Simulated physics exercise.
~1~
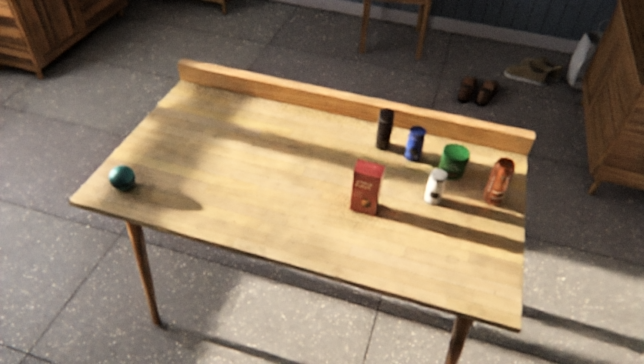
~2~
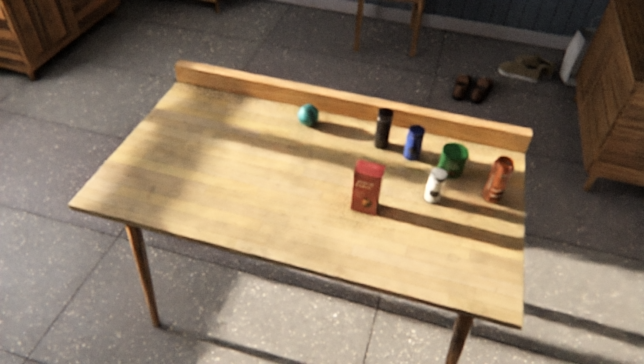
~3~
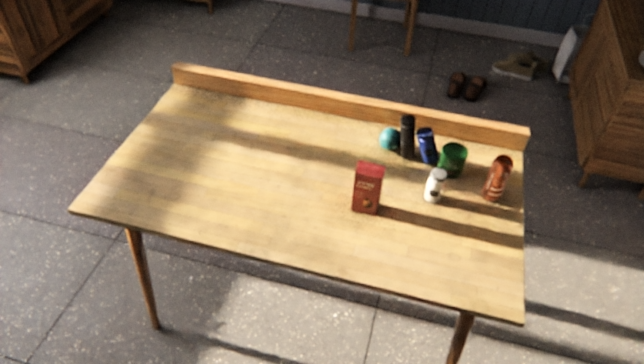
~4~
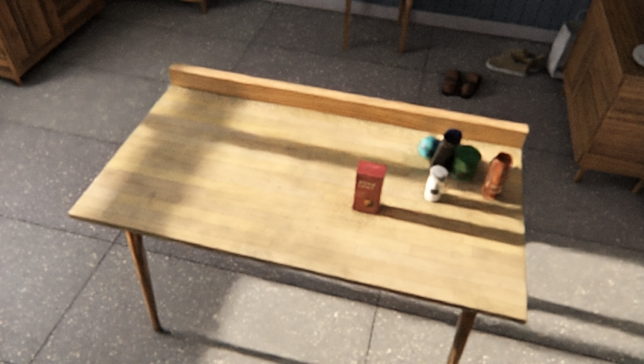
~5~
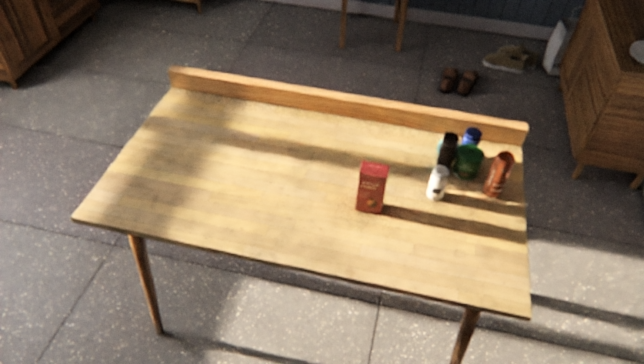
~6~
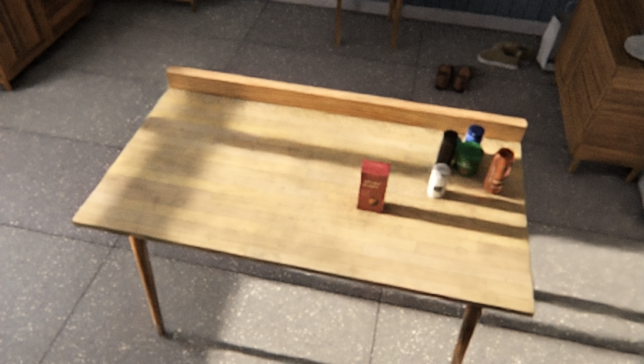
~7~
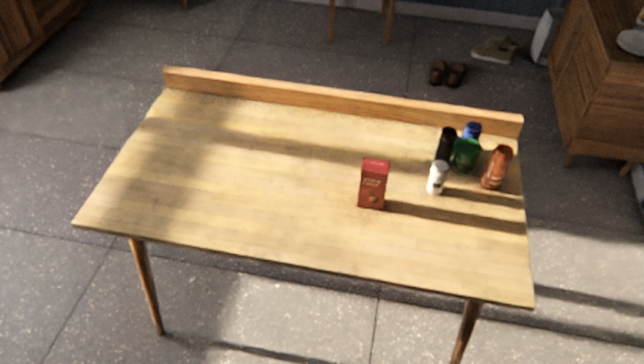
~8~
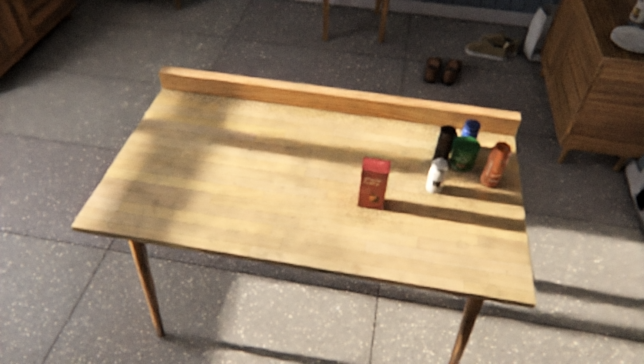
Wooden table with a teal ball rolling to the back ledge, then knocking black, blue and green containers rightward into a standing cluster.
